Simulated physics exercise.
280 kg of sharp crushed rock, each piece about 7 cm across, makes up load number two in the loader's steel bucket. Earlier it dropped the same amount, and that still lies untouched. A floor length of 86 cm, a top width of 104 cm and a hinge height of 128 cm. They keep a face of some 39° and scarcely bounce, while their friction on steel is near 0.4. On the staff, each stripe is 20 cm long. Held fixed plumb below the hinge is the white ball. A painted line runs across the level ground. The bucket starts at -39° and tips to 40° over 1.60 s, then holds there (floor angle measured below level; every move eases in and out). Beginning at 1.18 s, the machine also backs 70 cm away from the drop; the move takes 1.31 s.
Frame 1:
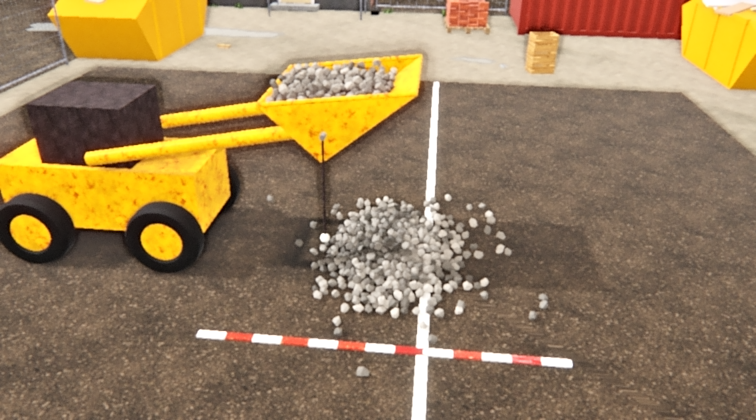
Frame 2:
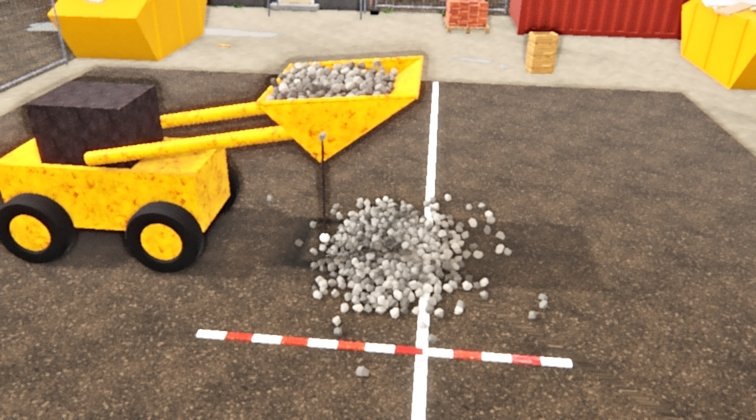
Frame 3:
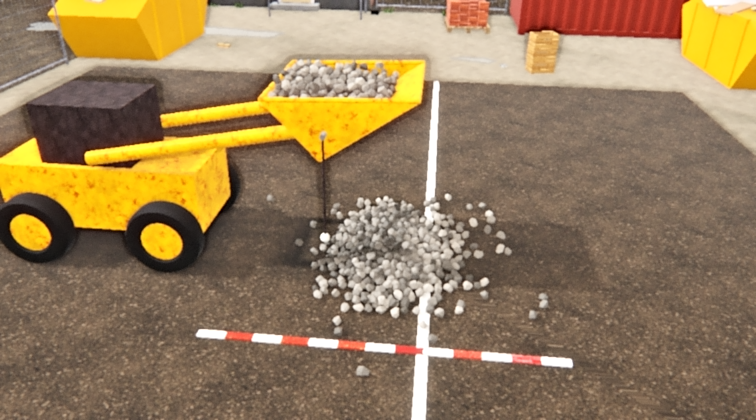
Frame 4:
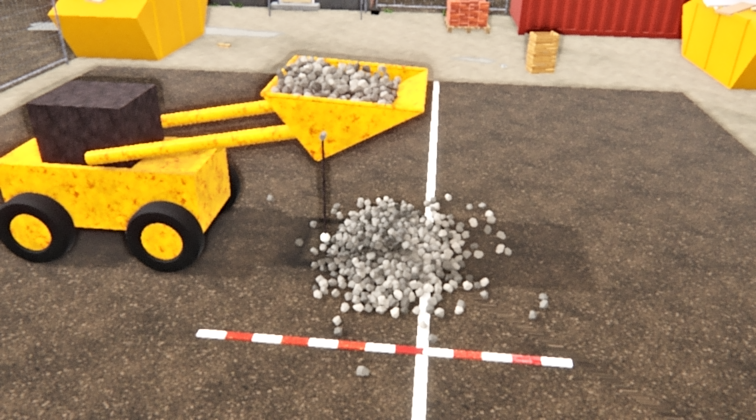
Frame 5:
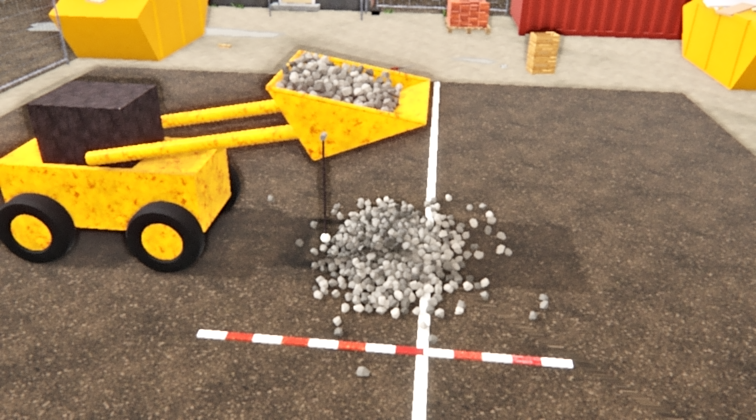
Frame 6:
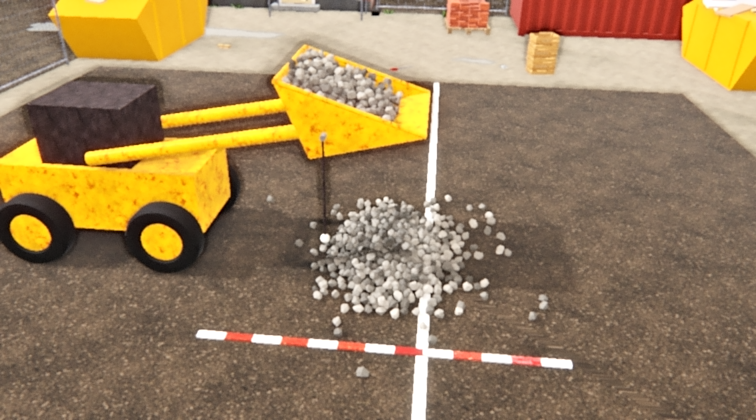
Yellow loader's raised bucket of grey stones slowly tilting forward above a loose stone pile on a white ground line.
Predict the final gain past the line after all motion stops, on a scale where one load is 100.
35.
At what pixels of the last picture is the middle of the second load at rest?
I'd point to about (408, 238).
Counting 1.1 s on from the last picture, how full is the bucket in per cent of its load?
Some 30 %, roughly, is held.
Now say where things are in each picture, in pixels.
Lip at (417, 94), floor tilted -39°, highest stones at (338, 73). The earlier load is highest near (387, 238), 22 cm above ground level, 83 % short of the line, 17 % past the line, in the first frame.
The bucket is at -38°, its lip at (417, 96); the top of the load is at (333, 72), in the second frame.
The bucket is at -34°, its lip at (420, 101); the top of the load is at (308, 71), in the third frame.
The bucket is at -29°, its lip at (423, 111); the top of the load is at (307, 69), in the fourth frame.
The bucket is at -22°, its lip at (426, 123); the top of the load is at (308, 64), in the fifth frame.
The bucket is at -14°, its lip at (426, 137); the top of the load is at (307, 57), in the sixth frame.
Then, 0.6 s after the last picture the floor is at 28°; in per cent of one load, 100 in the bucket, 83 short of the line, 17 past the line; the foremost stones are at (512, 258).
Then, 1.1 s after the last picture the floor is at 40°; in per cent of one load, 31 in the bucket, 148 short of the line, 21 past the line; the foremost stones are at (512, 258).
Then, 2.3 s after the last picture the floor is at 40°; in per cent of one load, 0 in the bucket, 148 short of the line, 52 past the line; the foremost stones are at (535, 251).
Then, 4.8 s after the last picture the floor is at 40°; in per cent of one load, 0 in the bucket, 148 short of the line, 52 past the line; the foremost stones are at (535, 251). Net gain past the line, 35.
